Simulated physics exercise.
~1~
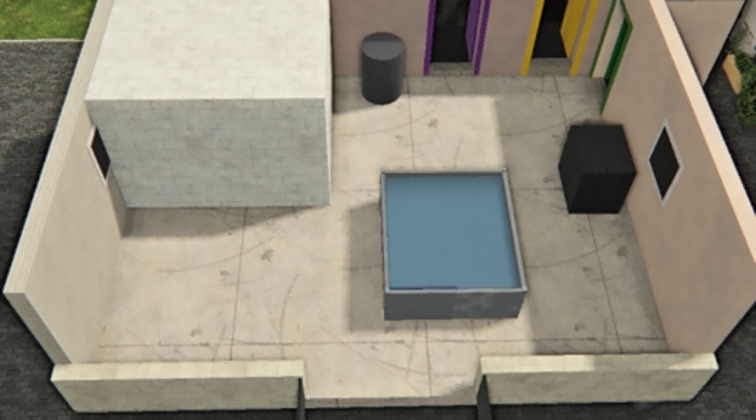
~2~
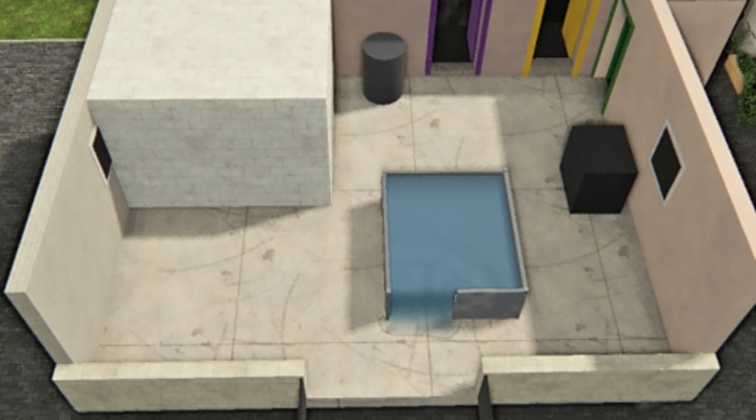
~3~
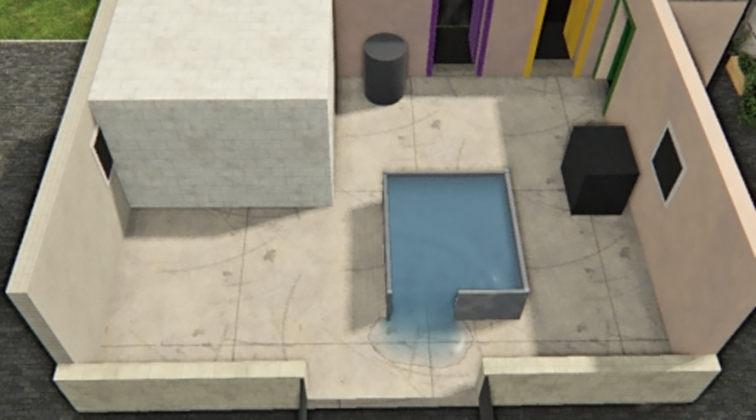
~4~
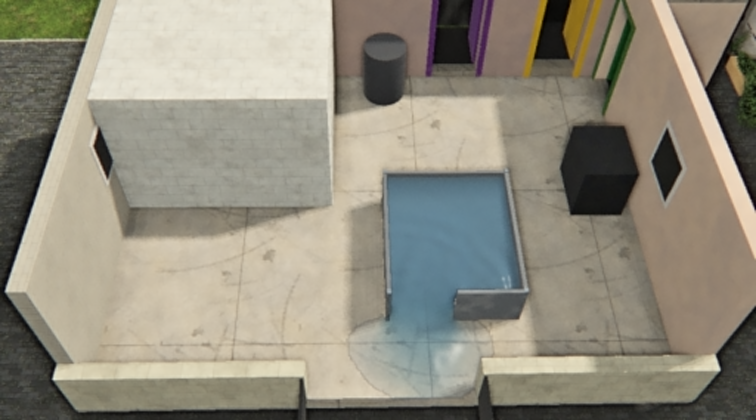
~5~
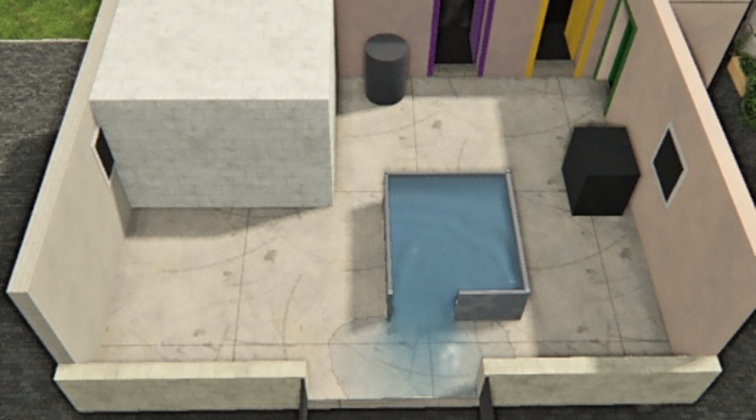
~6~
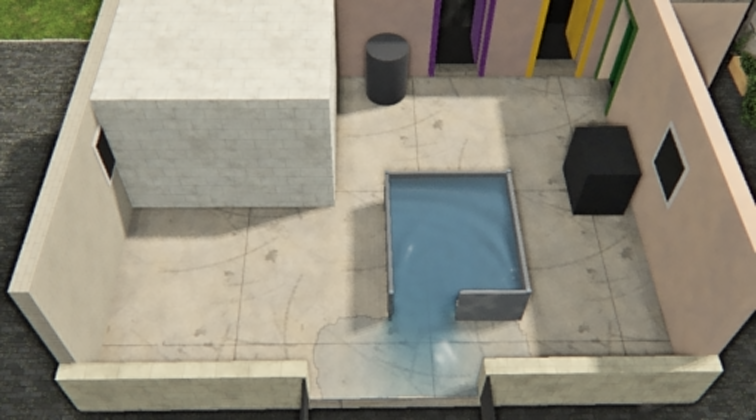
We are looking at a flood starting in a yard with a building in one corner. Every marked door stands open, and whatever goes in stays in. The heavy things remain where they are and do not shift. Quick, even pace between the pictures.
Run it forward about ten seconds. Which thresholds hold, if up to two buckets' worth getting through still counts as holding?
The purple door holds; the green door holds; the yellow door holds.
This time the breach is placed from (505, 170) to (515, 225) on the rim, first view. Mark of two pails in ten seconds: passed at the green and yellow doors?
Looking at it, the green door ends up above and the yellow door ends up below.
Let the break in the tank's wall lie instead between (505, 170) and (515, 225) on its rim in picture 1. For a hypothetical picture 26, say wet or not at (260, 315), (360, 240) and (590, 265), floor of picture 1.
Going through them one by one, I'd say high and dry, then high and dry, then waterlogged.
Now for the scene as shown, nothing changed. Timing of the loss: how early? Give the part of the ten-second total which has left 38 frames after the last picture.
Working it through, I arrive at 85 per cent.
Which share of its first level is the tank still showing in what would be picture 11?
Near 72 in a hundred.
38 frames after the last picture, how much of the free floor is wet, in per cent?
Estimate: Near 20 %.
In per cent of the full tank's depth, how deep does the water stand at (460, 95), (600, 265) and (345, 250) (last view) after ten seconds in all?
Estimated readings in sequence: 0, 2, 0 percent.
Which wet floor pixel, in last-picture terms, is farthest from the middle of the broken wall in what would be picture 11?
About (637, 380).
A moment on, water covers 10 % of the floor; the purple door not reached, the green door not reached, the yellow door not reached.
Next, water covers 15 % of the floor; the purple door not reached, the green door not reached, the yellow door not reached.
Then, water covers 15 % of the floor; the purple door not reached, the green door not reached, the yellow door not reached.
Later, water covers 20 % of the floor; the purple door not reached, the green door not reached, the yellow door not reached.
In the end, water covers 25 % of the floor; the purple door not reached, the green door not reached, the yellow door not reached.
